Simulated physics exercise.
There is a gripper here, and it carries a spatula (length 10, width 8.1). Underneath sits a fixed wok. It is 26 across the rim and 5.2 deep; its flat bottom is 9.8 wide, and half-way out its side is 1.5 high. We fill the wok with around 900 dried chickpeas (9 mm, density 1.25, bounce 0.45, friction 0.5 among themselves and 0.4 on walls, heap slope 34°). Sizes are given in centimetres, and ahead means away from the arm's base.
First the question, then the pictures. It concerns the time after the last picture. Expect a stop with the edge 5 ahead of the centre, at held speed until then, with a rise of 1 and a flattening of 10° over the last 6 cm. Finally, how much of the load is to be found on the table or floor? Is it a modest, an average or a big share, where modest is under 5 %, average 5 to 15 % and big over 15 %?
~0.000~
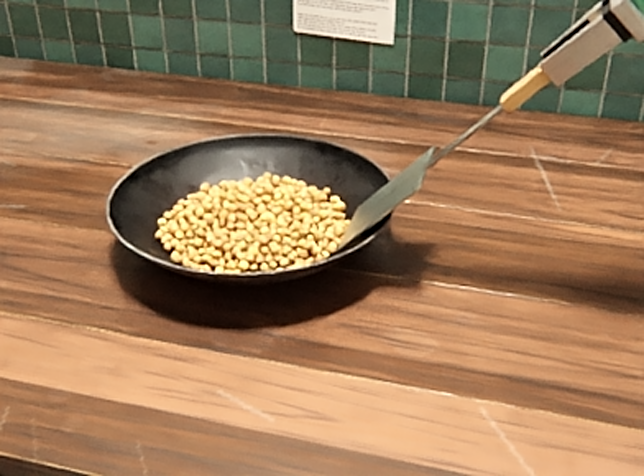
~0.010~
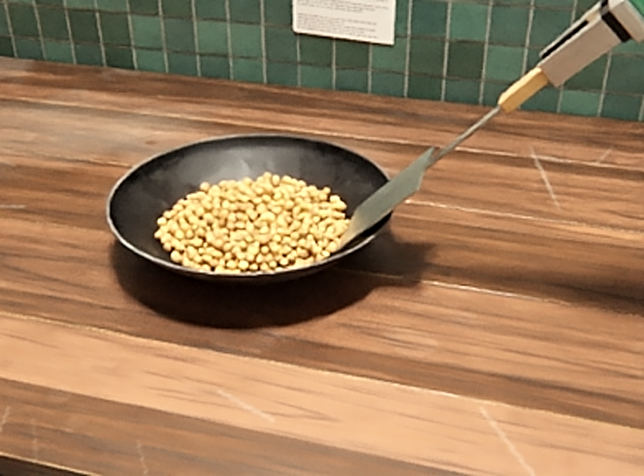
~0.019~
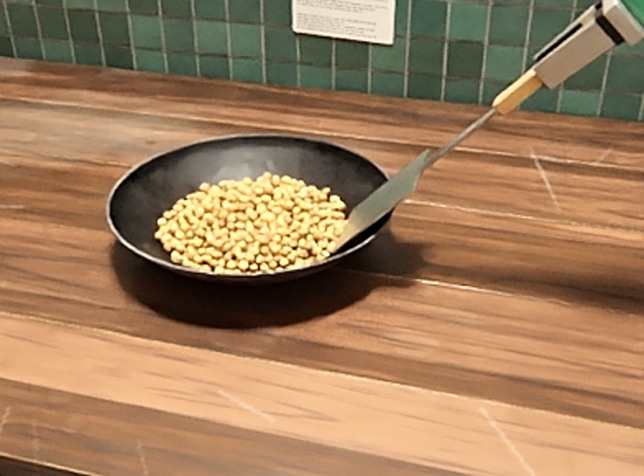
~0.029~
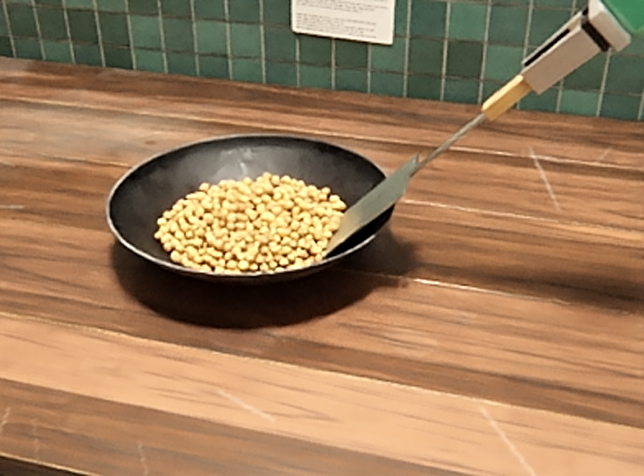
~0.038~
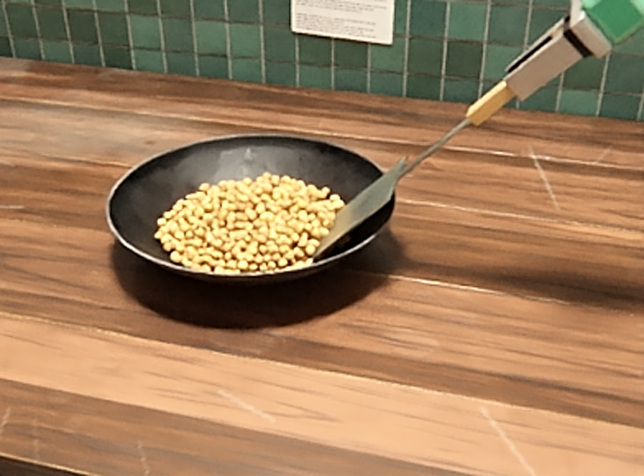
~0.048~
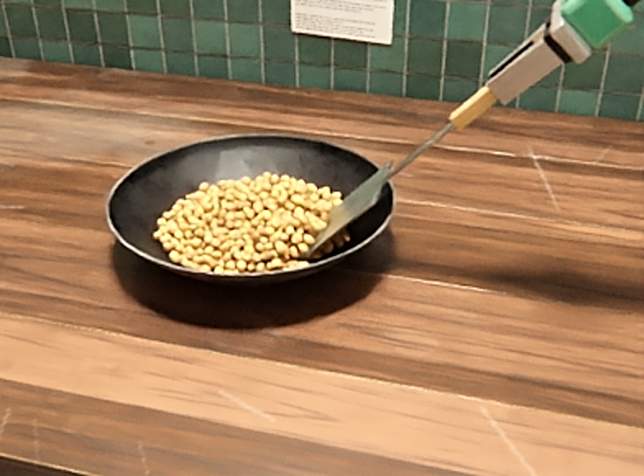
Average.
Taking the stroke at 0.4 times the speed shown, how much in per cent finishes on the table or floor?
The share would be near 0 in a hundred.
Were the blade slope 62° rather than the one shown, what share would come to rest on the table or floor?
Estimate: Approx. 15 %.
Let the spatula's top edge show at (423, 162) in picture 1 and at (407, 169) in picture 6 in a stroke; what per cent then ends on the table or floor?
Off the vessel, on the table or floor: Some 0 percent.
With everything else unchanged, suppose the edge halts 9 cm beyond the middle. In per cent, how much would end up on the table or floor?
Changed stop: Approx. 45 %.
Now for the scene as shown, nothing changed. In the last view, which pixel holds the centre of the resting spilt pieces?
Close to (71, 216) in pixels.
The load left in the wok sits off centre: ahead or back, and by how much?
It rests close to 4.5 centimetres ahead of centre.
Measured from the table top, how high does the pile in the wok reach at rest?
About 6.5 centimetres.
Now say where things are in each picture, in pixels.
In the first frame, spatula top edge at (427, 166), sloping 47°; upper third of the load around (259, 217), from x 160 to 345, top at y 180; 900 in the wok.
In the second frame, spatula top edge at (426, 167), sloping 47°; upper third of the load around (259, 217), from x 160 to 345, top at y 180.
In the third frame, spatula top edge at (422, 169), sloping 47°; upper third of the load around (259, 217), from x 160 to 345, top at y 180.
In the fourth frame, spatula top edge at (412, 173), sloping 47°; upper third of the load around (259, 217), from x 160 to 345, top at y 180.
In the fifth frame, spatula top edge at (398, 178), sloping 47°; upper third of the load around (260, 217), from x 160 to 345, top at y 180.
In the sixth frame, spatula top edge at (383, 181), sloping 47°; upper third of the load around (261, 216), from x 160 to 345, top at y 175; 900 in the wok.
After 0.07 s, sloping 47°, highest piece 7 above the table; 900 in the wok.
After 0.10 s, sloping 44°, highest piece 9 above the table; 900 in the wok.
After 0.31 s, sloping 37°, highest piece 7 above the table; 814 in the wok, 61 on the table or floor, 25 on the blade or in flight.
After 1.36 s, sloping 37°, highest piece 6 above the table; 810 in the wok, 90 on the table or floor.
At rest, 810 in the wok, 90 on the table or floor. That is 10 % on the table or floor.
